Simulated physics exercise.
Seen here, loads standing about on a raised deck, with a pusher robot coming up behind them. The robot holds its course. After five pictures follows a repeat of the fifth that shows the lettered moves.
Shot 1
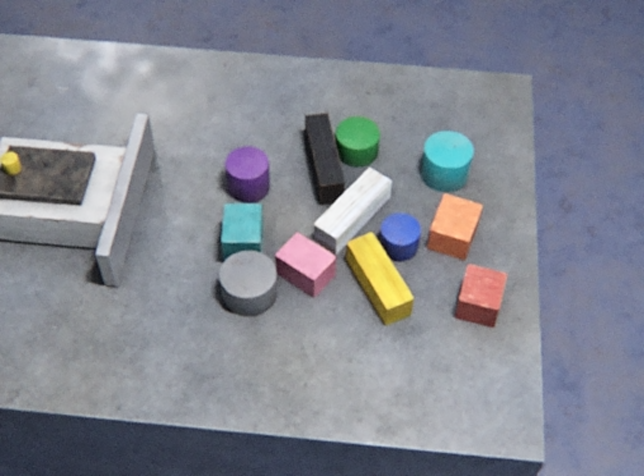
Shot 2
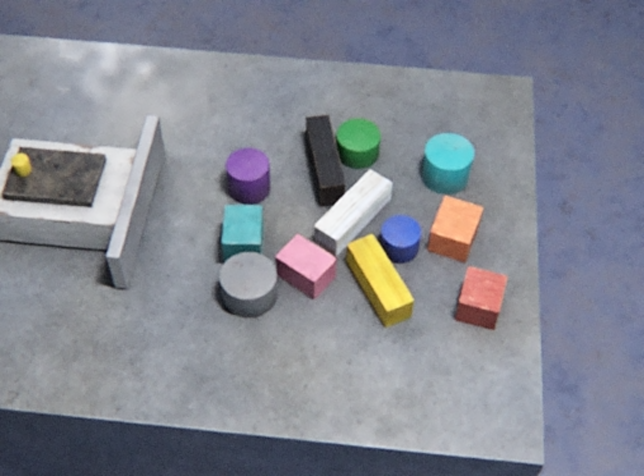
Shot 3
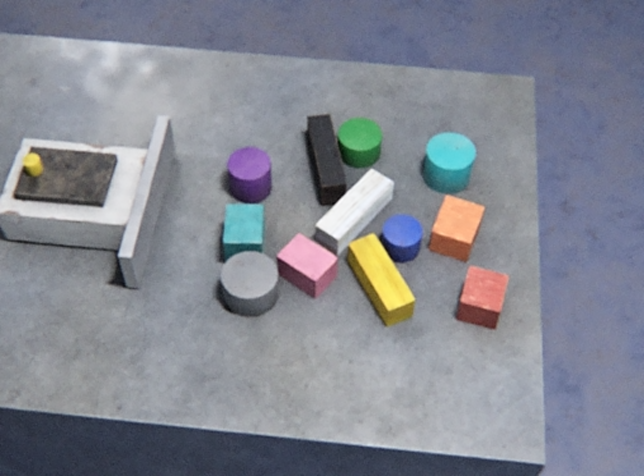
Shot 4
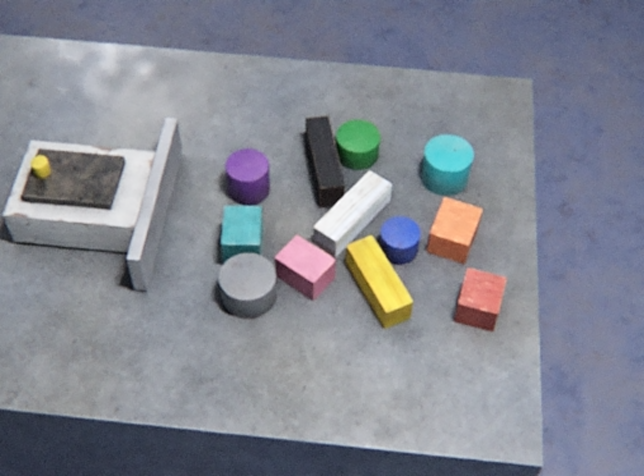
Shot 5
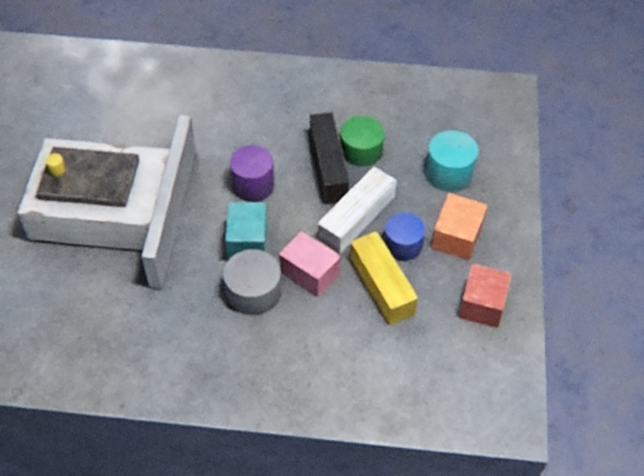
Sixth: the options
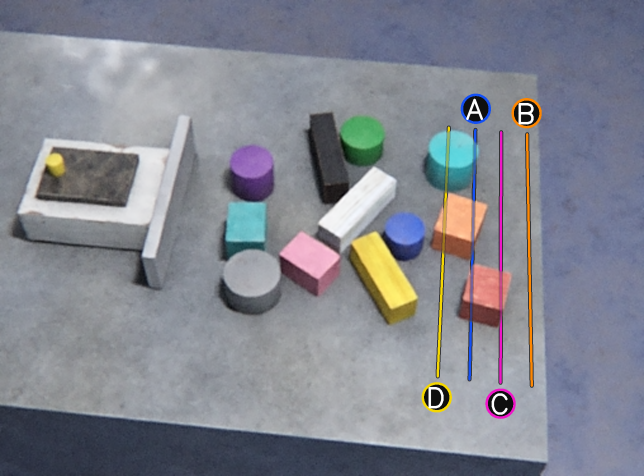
A white pusher robot creeps right across the grey deck toward the standing coloured blocks.
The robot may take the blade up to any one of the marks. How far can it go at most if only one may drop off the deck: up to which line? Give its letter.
Stop at D.
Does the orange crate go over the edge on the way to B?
By then, yes.
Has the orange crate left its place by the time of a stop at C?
By then, yes.
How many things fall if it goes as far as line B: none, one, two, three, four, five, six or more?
Six or more.
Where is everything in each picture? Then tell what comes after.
In the first picture, grey canister (249, 284); purple canister (248, 175); orange crate (455, 227).
In the second picture, robot (62, 176); green canister (358, 144).
In the third picture, robot (73, 176); turquoise crate (245, 235).
In the fourth picture, robot (81, 178); pink crate (305, 268).
In the fifth picture, robot (95, 176); black stick (329, 158); blue canister (404, 238); red crate (485, 296).
On the copy, A at (473, 243); B at (529, 248); C at (501, 246); D at (444, 240).
On D. First, robot (193, 185); grey canister (290, 287); pink crate (331, 266).
Then, robot (293, 194); red crate (499, 300); orange crate (495, 230).
Finally, robot (369, 200); orange crate over the edge; blue canister (531, 256); one fallen.
By contrast, A drops three; B drops eight; C drops five.
